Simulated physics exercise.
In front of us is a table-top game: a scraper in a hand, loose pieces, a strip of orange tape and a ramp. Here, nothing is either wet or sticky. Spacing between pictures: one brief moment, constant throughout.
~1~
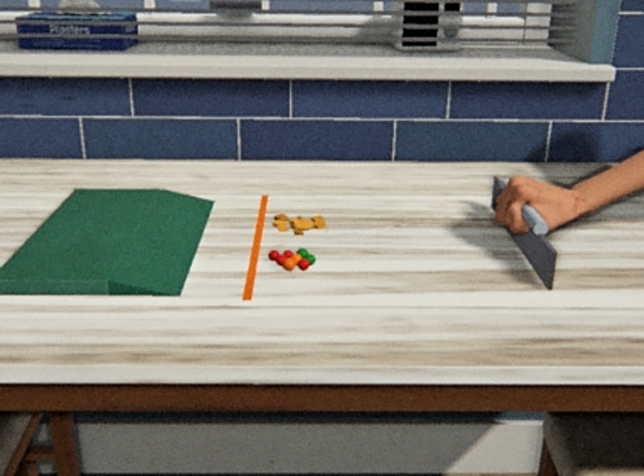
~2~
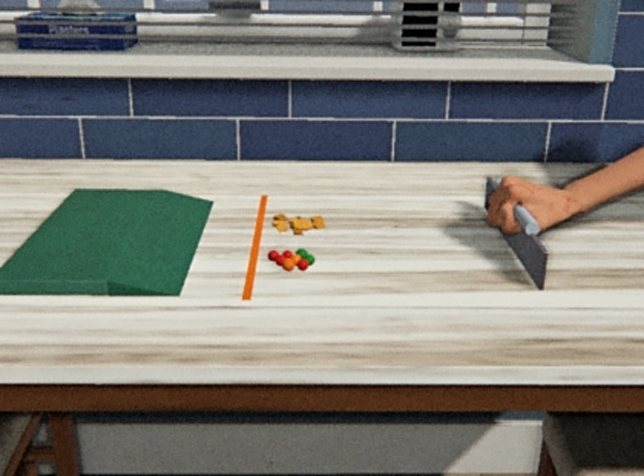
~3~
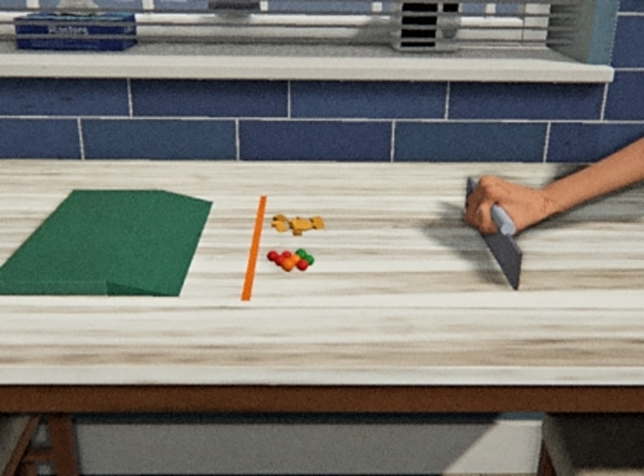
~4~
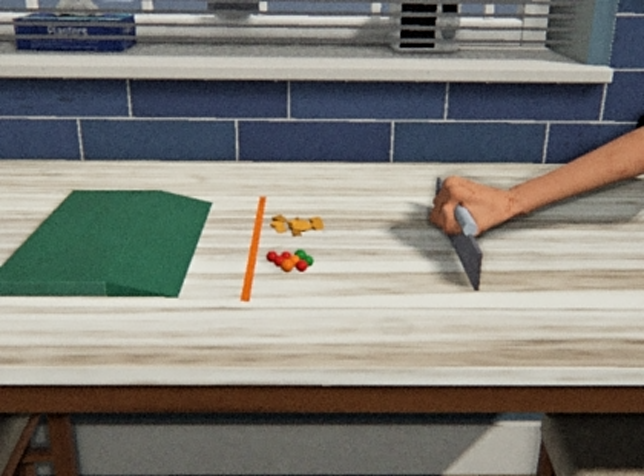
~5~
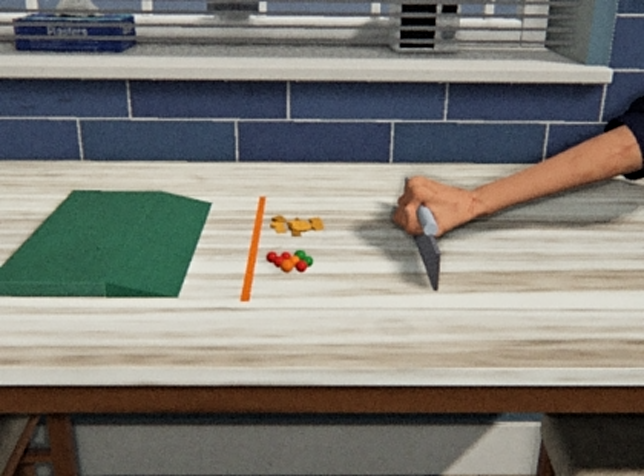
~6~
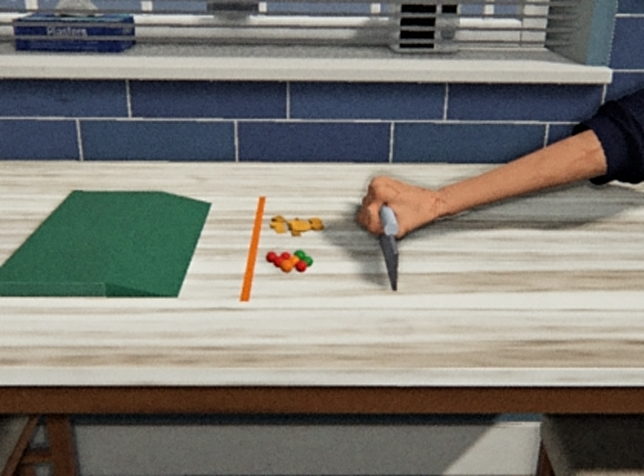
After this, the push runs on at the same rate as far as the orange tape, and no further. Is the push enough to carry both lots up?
Front portion: At least some up; back portion: None on top.
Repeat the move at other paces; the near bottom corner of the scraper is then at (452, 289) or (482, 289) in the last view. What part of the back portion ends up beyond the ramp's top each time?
Try one: 0 %. Try two: 0 %.
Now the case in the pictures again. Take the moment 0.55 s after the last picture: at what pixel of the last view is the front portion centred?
Near (94, 248).
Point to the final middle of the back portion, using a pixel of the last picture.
Roughly (196, 226).
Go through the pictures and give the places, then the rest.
In the first picture, scraper at (548, 264), at rest; orange tape at (265, 199); top of the ramp at (111, 273); front portion at (296, 260), a few gumballs; back portion at (298, 227), a few small crackers.
In the second picture, scraper at (539, 264); back portion at (297, 227).
In the third picture, scraper at (514, 264); front portion at (294, 261).
In the fourth picture, scraper at (475, 264); back portion at (296, 228).
In the fifth picture, scraper at (435, 265); front portion at (293, 262).
In the sixth picture, scraper at (394, 265); orange tape at (262, 201); top of the ramp at (109, 275); front portion at (293, 262); back portion at (295, 228).
Then, 0.12 s after the last picture, scraper still moving, near (310, 209); front portion all short of the ramp; back portion all short of the ramp.
Then, 0.27 s after the last picture, scraper stopped at the orange tape; front portion a small part on the ramp, most short of the ramp; back portion all short of the ramp.
Then, 0.55 s after the last picture, scraper stopped at the orange tape; front portion all past the top; back portion about two thirds on the ramp, about a third short of the ramp.
By the end, scraper stopped at the orange tape; front portion all past the top; back portion none past the top, about two thirds on the ramp, about a third short of the ramp.
